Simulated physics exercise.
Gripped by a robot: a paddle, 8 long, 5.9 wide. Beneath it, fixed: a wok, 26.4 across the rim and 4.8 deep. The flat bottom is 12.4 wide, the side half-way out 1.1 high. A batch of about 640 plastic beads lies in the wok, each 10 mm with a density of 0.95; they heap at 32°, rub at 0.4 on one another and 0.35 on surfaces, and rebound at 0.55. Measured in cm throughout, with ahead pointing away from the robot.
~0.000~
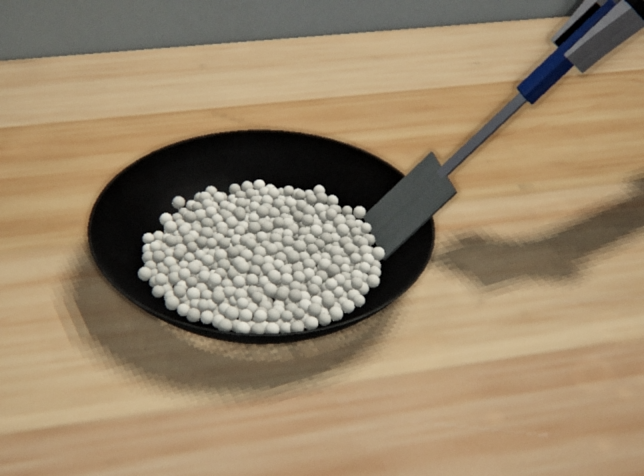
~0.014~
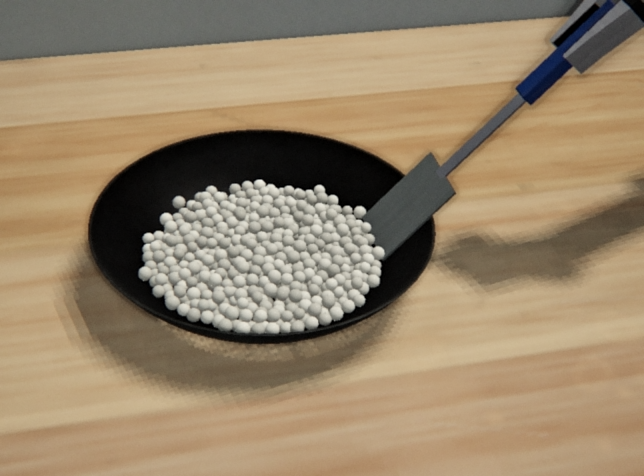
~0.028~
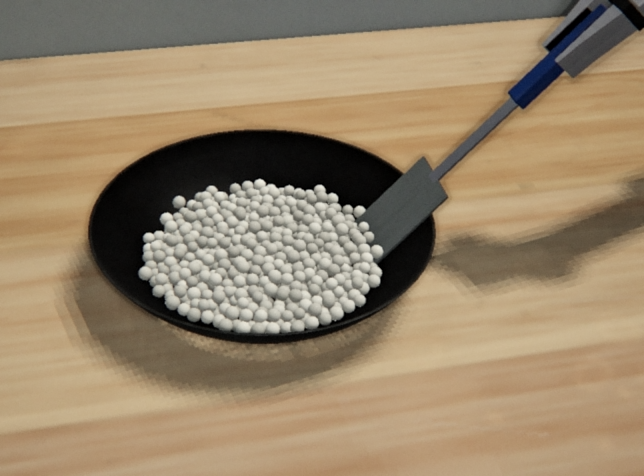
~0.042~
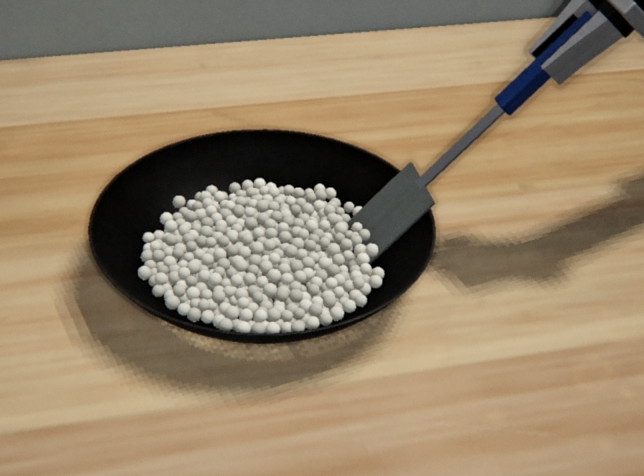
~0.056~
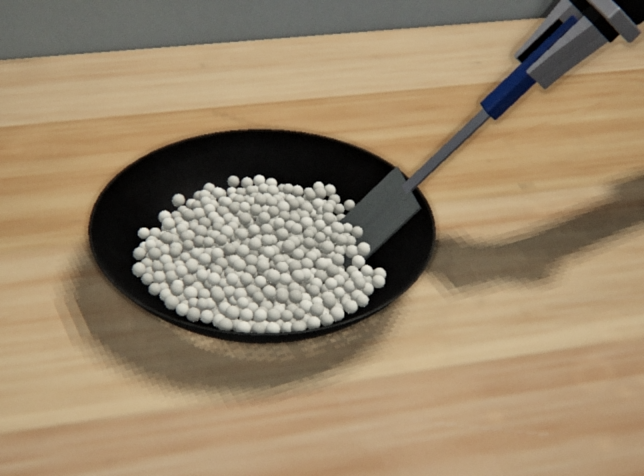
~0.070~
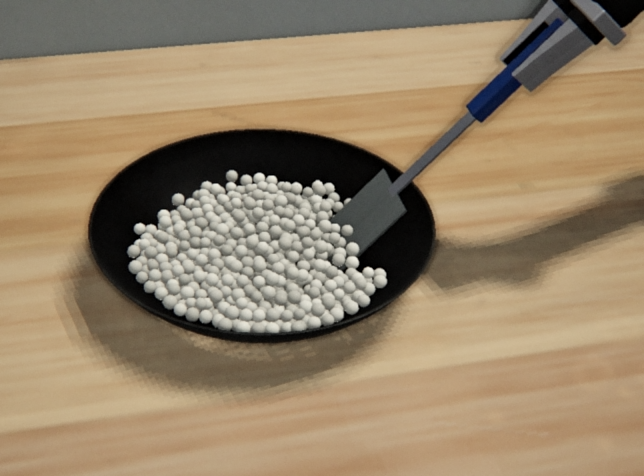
The clip opens on a black wok of small white beads on a wooden surface, with a robot-held grey paddle resting almost still at its right side. The paddle then slides left and slightly down into the beads, nudging the nearest ones and shifting the pile a little leftward.
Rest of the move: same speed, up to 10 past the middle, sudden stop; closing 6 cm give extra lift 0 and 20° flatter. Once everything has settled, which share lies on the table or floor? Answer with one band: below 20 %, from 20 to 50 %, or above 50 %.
Below 20 %.
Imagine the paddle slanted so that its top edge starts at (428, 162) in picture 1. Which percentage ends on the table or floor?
Roughly 15%.
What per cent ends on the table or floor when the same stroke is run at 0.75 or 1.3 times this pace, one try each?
Roughly 10 % and roughly 20 %.
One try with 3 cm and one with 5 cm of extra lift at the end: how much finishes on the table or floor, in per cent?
Try one gives about 20 in a hundred, try two about 15 in a hundred.
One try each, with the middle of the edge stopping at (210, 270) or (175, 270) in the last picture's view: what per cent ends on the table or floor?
About 0 and 0 per cent.
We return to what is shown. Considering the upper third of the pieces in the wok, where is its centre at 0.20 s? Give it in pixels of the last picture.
Centre: Approx. (179, 245) in the last view.
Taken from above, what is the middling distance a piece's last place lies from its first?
The value is roughly 3 cm.
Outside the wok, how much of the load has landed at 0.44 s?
Around 15 %.
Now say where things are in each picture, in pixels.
In the first frame, paddle top edge at (444, 171), sloping 47°; upper third of the load around (264, 246), from x 145 to 380, top at y 185; 641 in the wok.
In the second frame, paddle top edge at (443, 172), sloping 47°; upper third of the load around (265, 246), from x 145 to 380, top at y 185.
In the third frame, paddle top edge at (436, 176), sloping 47°; upper third of the load around (267, 245), from x 145 to 375, top at y 185.
In the fourth frame, paddle top edge at (423, 182), sloping 47°; upper third of the load around (268, 243), from x 145 to 380, top at y 185.
In the fifth frame, paddle top edge at (409, 187), sloping 47°; upper third of the load around (264, 241), from x 140 to 380, top at y 180.
In the sixth frame, paddle top edge at (395, 189), sloping 47°; upper third of the load around (262, 242), from x 135 to 380, top at y 175; 641 in the wok.
After 0.14 s, sloping 47°, highest piece 5 above the table; 641 in the wok.
After 0.20 s, sloping 41°, highest piece 5 above the table; 641 in the wok.
After 0.44 s, sloping 27°, highest piece 6 above the table; 558 in the wok, 83 on the table or floor.
After 1.49 s, sloping 27°, highest piece 5 above the table; 558 in the wok, 83 on the table or floor.
At rest, 558 in the wok, 83 on the table or floor. That is 13 % on the table or floor.
